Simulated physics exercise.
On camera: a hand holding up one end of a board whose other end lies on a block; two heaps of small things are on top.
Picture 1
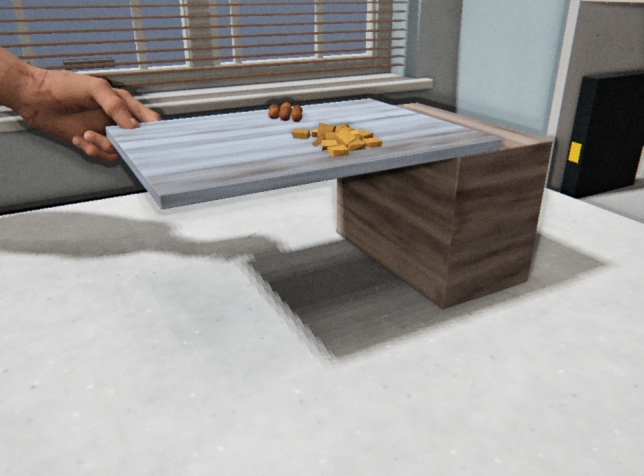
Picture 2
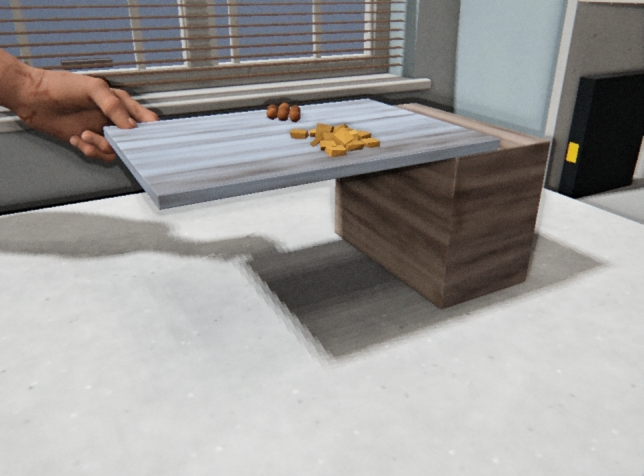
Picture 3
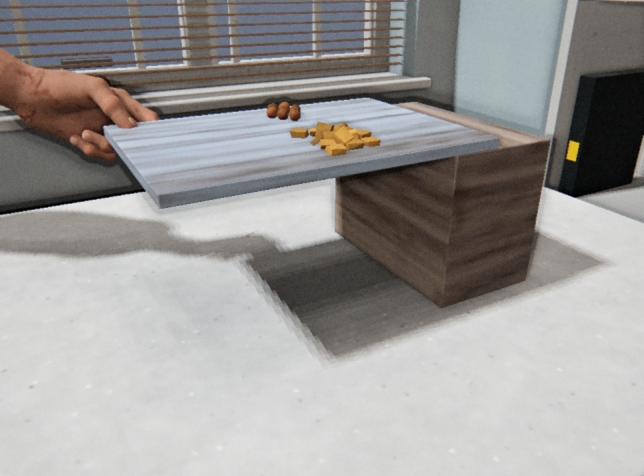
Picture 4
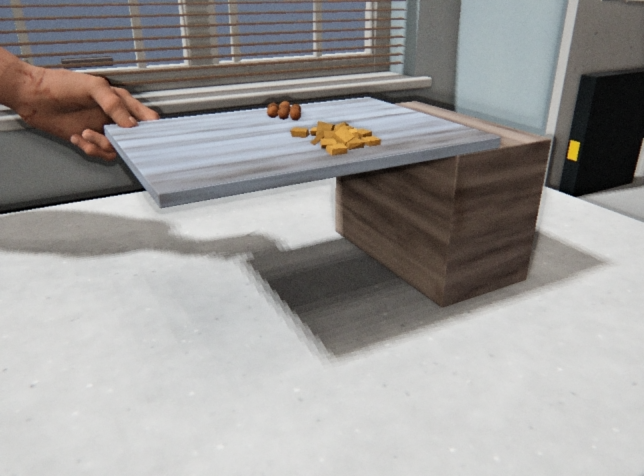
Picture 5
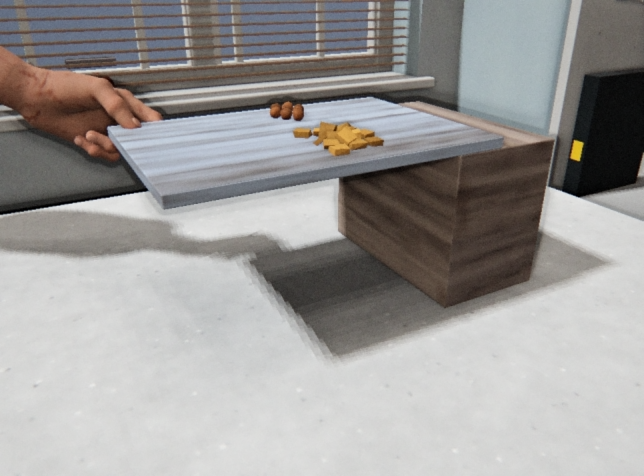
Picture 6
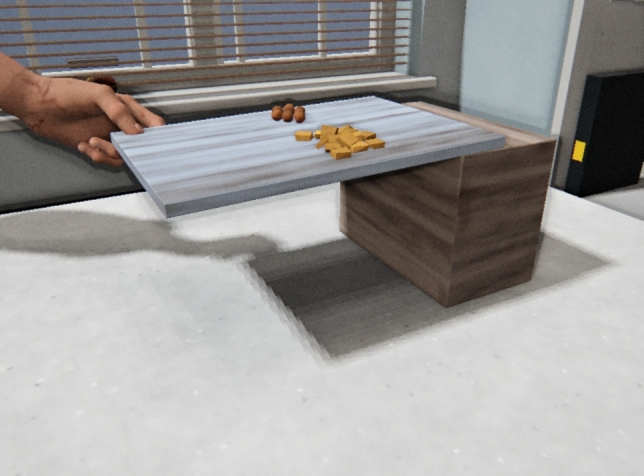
A hand at the left holds one end of a pale striped board nearly still, then lowers it very slightly; the other end rests on a brown wooden block, while small yellowish pieces and brown nuts stay in place on top.
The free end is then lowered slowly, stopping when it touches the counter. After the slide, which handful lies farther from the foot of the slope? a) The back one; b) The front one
a, the back one.
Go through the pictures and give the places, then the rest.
The first picture shows held end of the board near (170, 196), level; block near (429, 193), tall, over half the board's length; front handful near (332, 142), a few cereal squares; back handful near (285, 112), a few hazelnuts.
The second picture shows held end of the board near (168, 196), level; back handful near (284, 112).
The third picture shows held end of the board near (168, 196), level; front handful near (330, 141).
The fourth picture shows held end of the board near (169, 195), level; back handful near (284, 110).
The fifth picture shows held end of the board near (172, 196), level; front handful near (333, 141).
The sixth picture shows held end of the board near (175, 205), down by 2°; block near (432, 192); front handful near (335, 144), not moving; back handful near (288, 113), not moving.
Then, 0.56 s on from there, board sloping at 16°; front handful the whole lot still on the board; back handful the whole lot still on the board.
Then, 1.15 s on from there, board sloping at 31°; front handful the whole lot still on the board; back handful mostly less than half a board's length out.
Then, 1.86 s on from there, board resting at 37°; front handful mostly less than half a board's length out; back handful mostly up to a board's length out.
In the end, board resting at 37°; front handful mostly less than half a board's length out; back handful mostly up to a board's length out; the back handful has gone farther.
